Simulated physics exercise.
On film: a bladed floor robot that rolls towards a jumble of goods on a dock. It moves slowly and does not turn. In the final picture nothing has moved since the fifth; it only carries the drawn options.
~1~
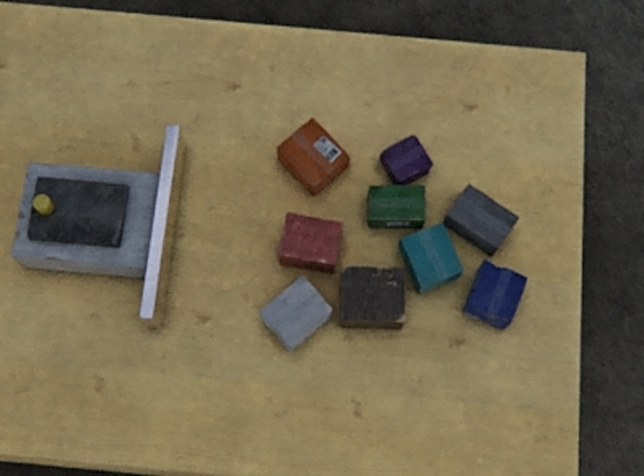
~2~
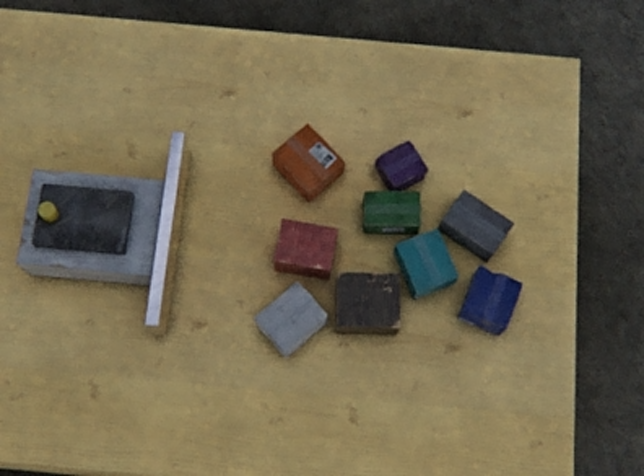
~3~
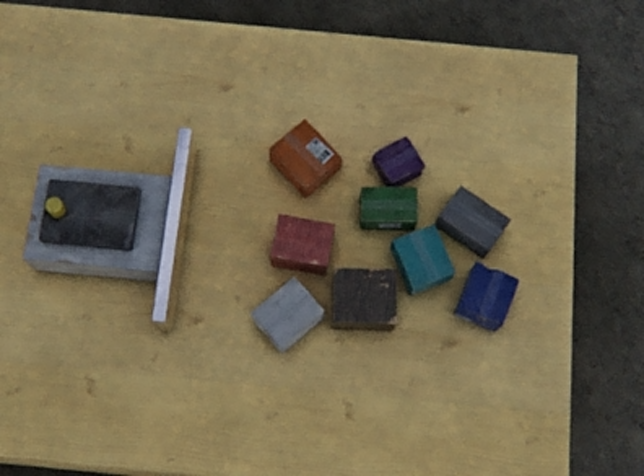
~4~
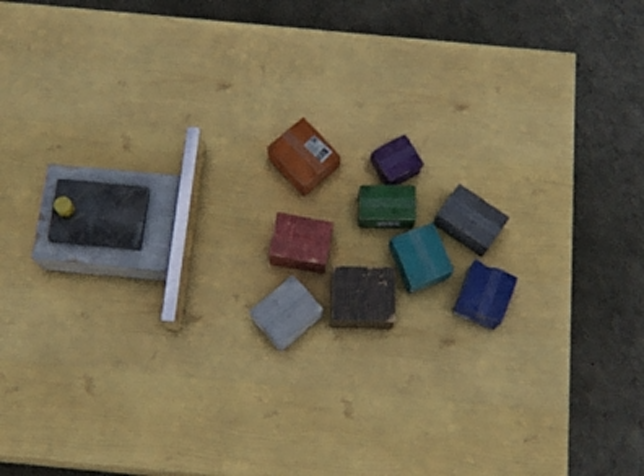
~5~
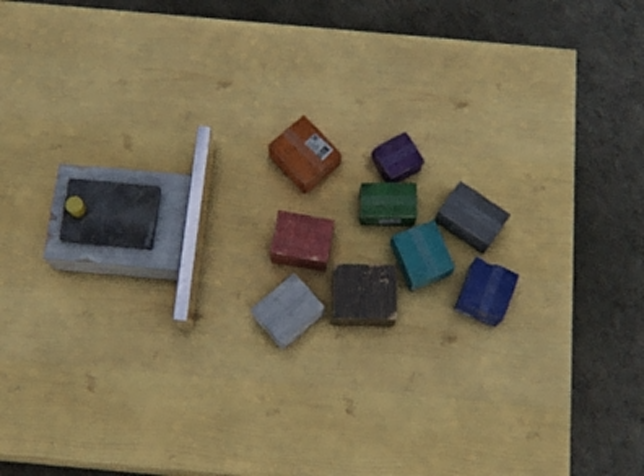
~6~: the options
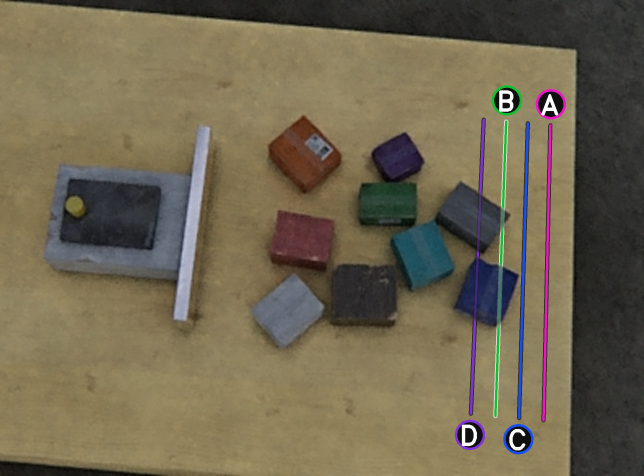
A bladed floor robot creeping slowly rightward across a pale wooden surface towards a cluster of nine coloured boxes, which stay still.
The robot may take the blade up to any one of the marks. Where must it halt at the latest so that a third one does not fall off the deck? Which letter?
At D, and not beyond.
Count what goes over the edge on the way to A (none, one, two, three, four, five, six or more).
In all, six or more.
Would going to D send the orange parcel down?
No.
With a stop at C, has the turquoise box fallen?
Yes.
On the copy, A at (547, 266); B at (501, 262); C at (524, 264); D at (478, 260).
On D. First, robot (222, 223); white box (333, 321); orange parcel (348, 163).
Then, robot (326, 232); blue box (532, 305); grey box (496, 205).
Finally, robot (406, 239); grey box (568, 205); blue box (565, 316); none fallen.
By contrast, A drops seven; B drops three; C drops four.
